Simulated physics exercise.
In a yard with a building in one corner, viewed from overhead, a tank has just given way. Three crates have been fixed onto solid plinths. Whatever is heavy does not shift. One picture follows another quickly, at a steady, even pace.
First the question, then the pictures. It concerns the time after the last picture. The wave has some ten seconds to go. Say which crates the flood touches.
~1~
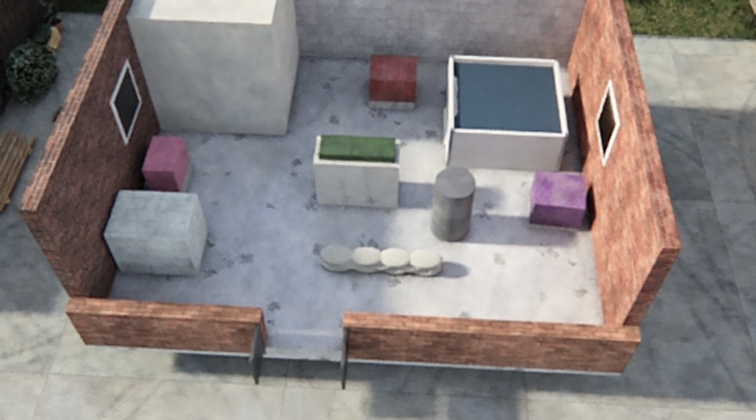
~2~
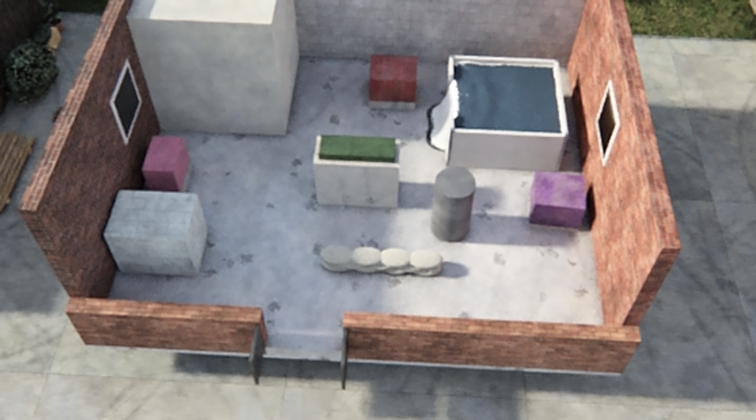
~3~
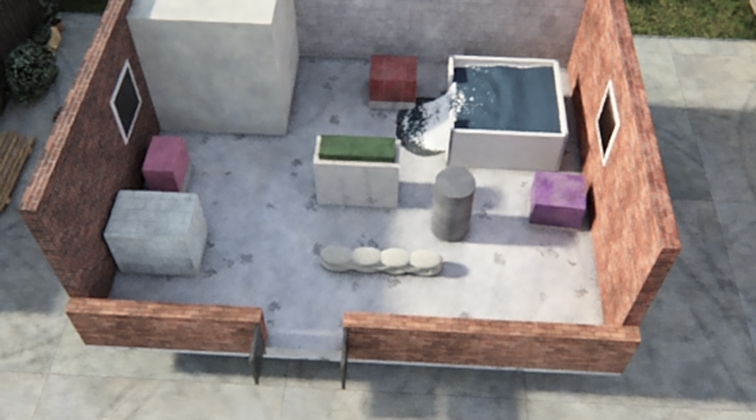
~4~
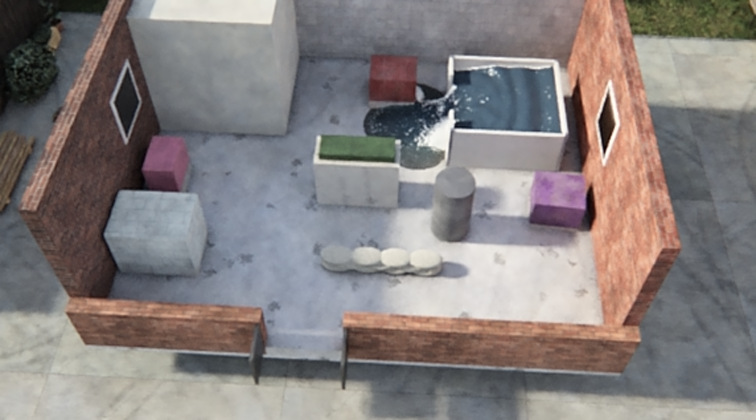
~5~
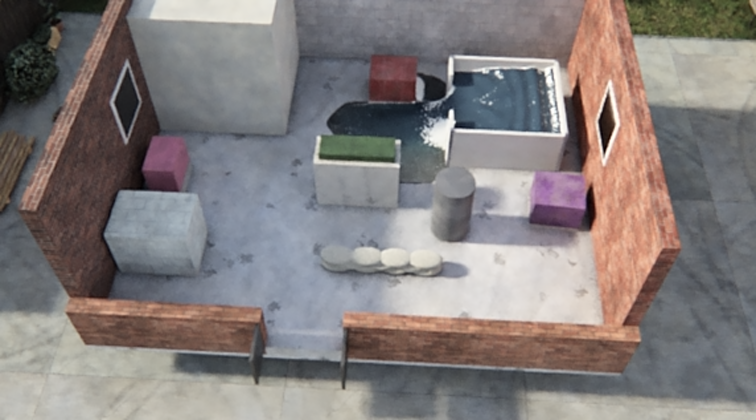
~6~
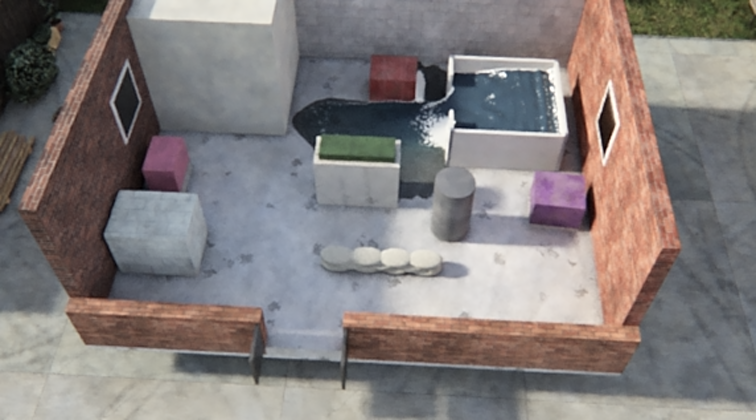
In the end the red crate is lapped by the water; the pink crate is lapped by the water; the purple crate is lapped by the water.
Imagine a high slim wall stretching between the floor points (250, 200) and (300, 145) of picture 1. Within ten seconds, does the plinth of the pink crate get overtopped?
Then the pink crate is untouched.
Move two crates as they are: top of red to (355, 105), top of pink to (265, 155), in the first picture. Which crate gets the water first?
The red one is first.
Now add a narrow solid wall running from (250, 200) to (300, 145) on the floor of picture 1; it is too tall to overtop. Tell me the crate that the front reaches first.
That would be the red-painted one.
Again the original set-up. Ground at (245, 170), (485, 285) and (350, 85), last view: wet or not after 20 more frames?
First inundated, second spared, third inundated.
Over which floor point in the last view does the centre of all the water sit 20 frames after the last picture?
The water's middle lies around (375, 139).
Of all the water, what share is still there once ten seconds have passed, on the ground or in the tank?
Roughly 90 percent.
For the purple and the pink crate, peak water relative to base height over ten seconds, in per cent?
About 260 and 130 per cent.
A moment on, water covers 25 % of the floor; the red crate water round its plinth, the pink crate water round its plinth, the purple crate not reached.
Next, water covers 40 % of the floor; the red crate water round its plinth, the pink crate water round its plinth, the purple crate not reached.
Then, water covers 55 % of the floor; the red crate water round its plinth, the pink crate water round its plinth, the purple crate not reached.
Later, water covers 70 % of the floor; the red crate water round its plinth, the pink crate water round its plinth, the purple crate water round its plinth.
In the end, water covers 95 % of the floor; the red crate was topped, the pink crate was topped, the purple crate was topped.
